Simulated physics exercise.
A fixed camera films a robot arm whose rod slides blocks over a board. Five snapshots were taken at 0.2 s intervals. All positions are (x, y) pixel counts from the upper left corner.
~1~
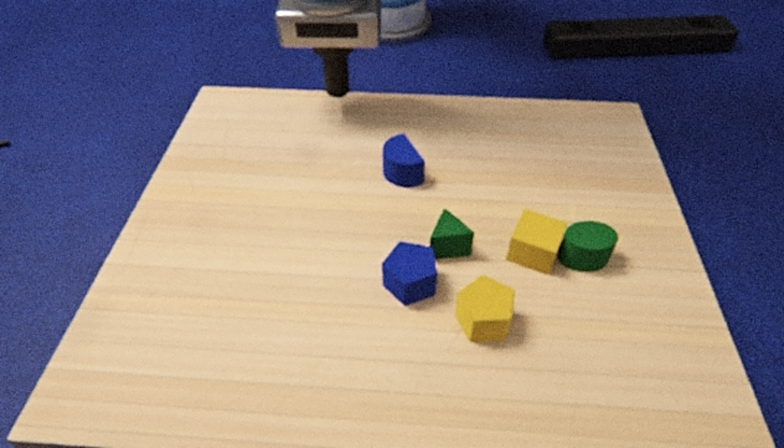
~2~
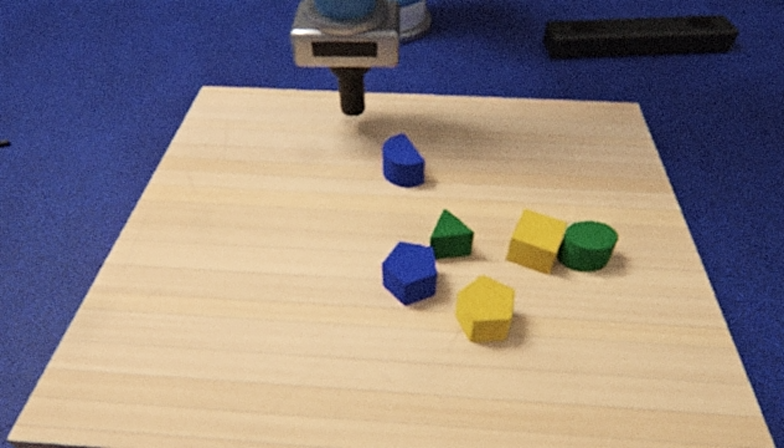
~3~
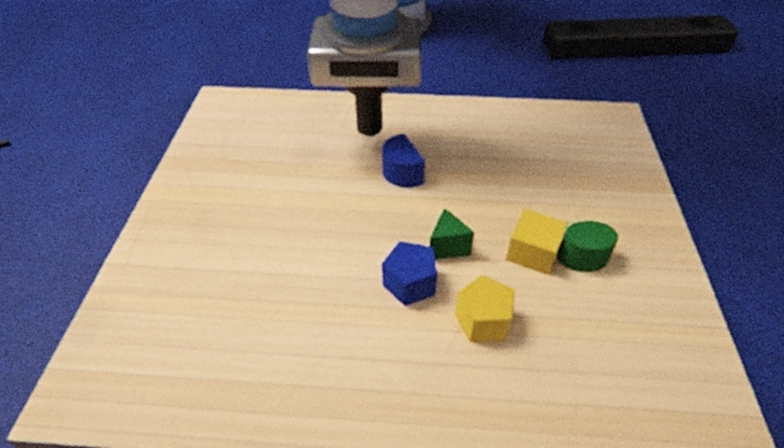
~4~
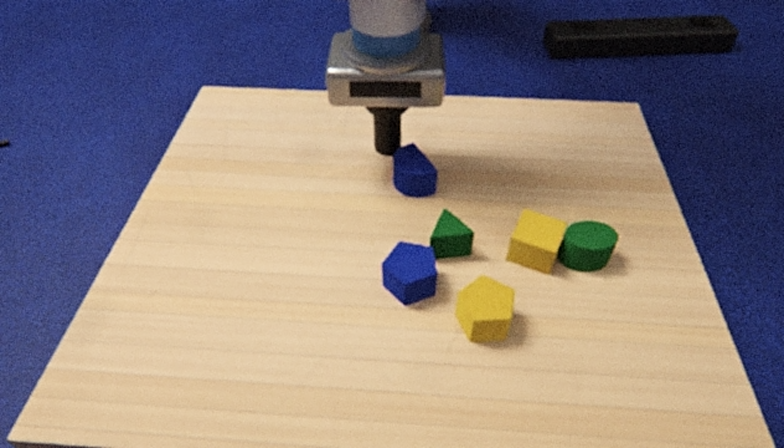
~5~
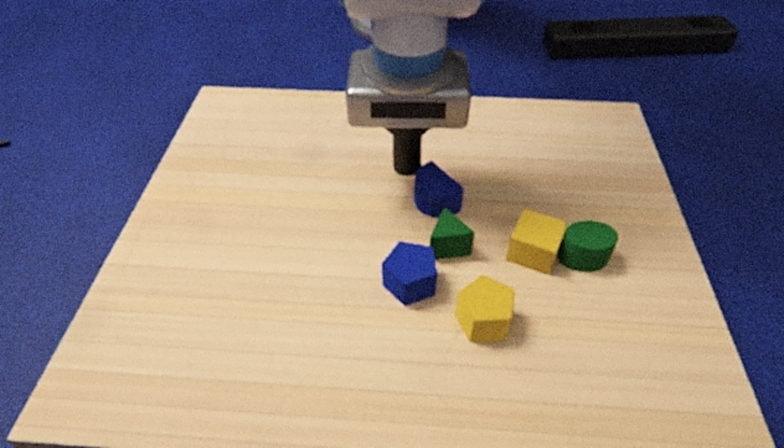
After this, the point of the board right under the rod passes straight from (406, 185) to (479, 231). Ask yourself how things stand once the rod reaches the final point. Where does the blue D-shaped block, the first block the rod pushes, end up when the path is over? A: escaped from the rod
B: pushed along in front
I choose B.
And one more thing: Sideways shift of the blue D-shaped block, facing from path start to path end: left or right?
With start-to-end as forward, it shifts right.
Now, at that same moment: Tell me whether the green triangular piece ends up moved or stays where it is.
In the end it has not been moved.
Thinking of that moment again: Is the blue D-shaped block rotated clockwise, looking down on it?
Yes
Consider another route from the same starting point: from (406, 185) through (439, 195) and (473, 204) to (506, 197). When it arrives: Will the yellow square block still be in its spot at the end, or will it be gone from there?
At the end, its place is the same.
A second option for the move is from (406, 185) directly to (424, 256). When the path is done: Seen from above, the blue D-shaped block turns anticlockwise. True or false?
The claim holds.
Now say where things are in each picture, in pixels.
Tip of the rod (338, 92), middles of tops, blue D-shaped block (401, 150), green triangular piece (450, 225), yellow square block (540, 229), green oval (592, 234), in the first picture.
Rod (353, 110), nothing pushed, in the second picture.
Rod (370, 129), nothing pushed, in the third picture.
Rod (388, 149), blue D-shaped block (413, 160), in the fourth picture.
Rod (407, 168), blue D-shaped block (436, 179), green triangular piece (450, 225), yellow square block (540, 229), green oval (592, 234), in the fifth picture.
On the path given first. Halfway along, rod (443, 191); blue D-shaped block (473, 204).
At the end, rod (482, 215); blue D-shaped block (505, 235), turned 35° clockwise; green triangular piece unmoved; yellow square block (546, 236), turned 25° anticlockwise; green oval (596, 234).
